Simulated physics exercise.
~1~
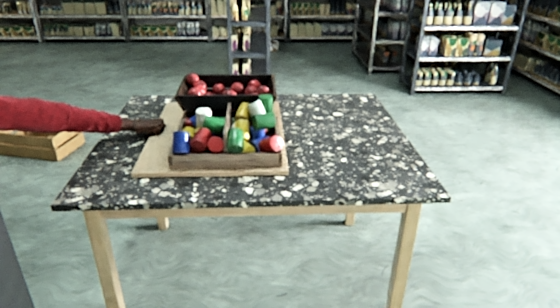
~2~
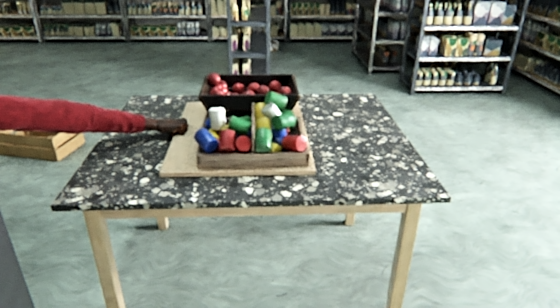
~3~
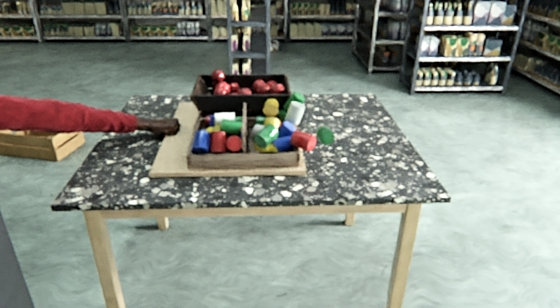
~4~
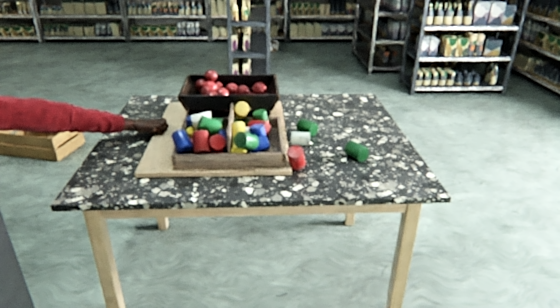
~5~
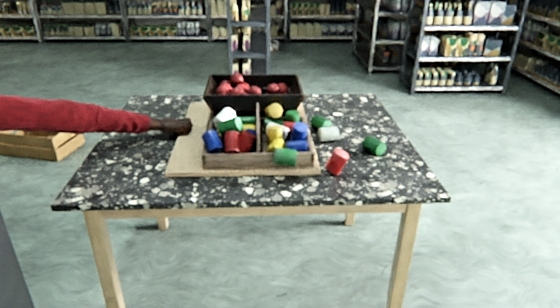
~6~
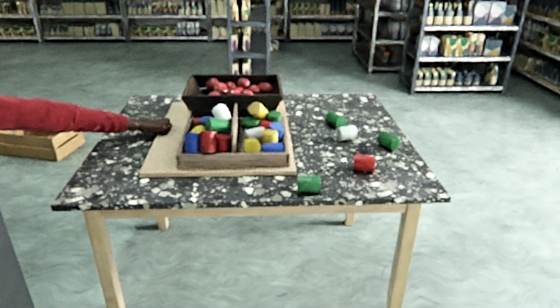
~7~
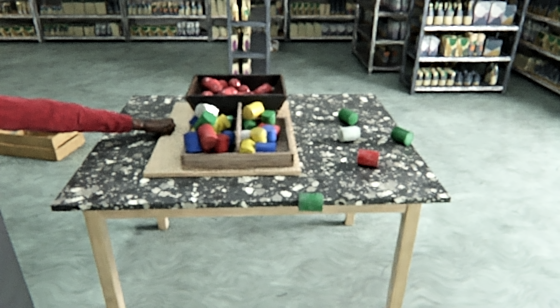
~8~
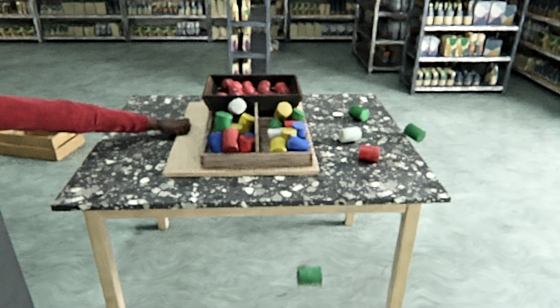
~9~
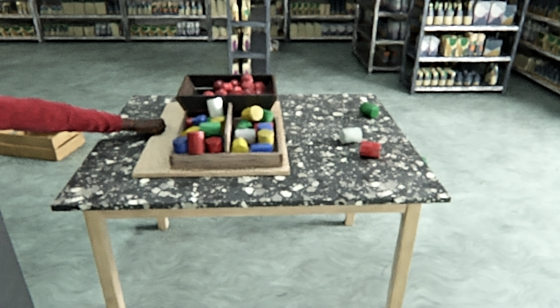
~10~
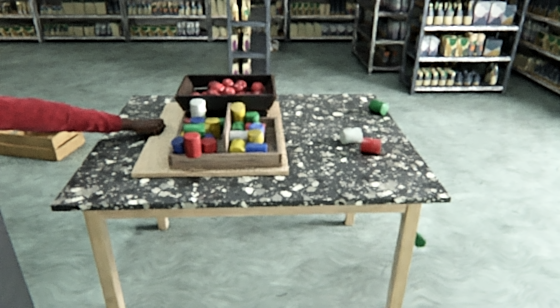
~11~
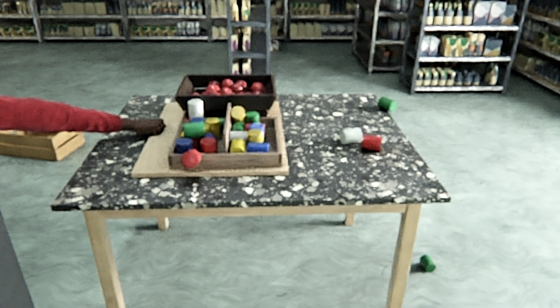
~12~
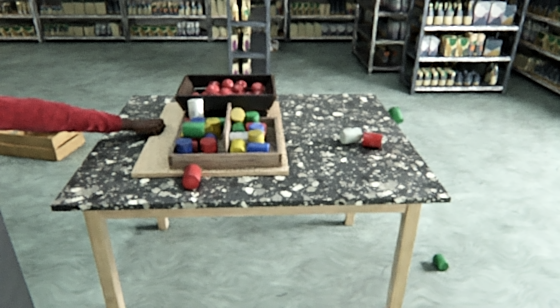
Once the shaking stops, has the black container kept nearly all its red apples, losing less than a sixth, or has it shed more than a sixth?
It has lost less than a sixth of them. The red apples are still in the black container when the board comes to rest.
On a speckled table, an arm shakes two containers; some jars spill, but apples stay in.
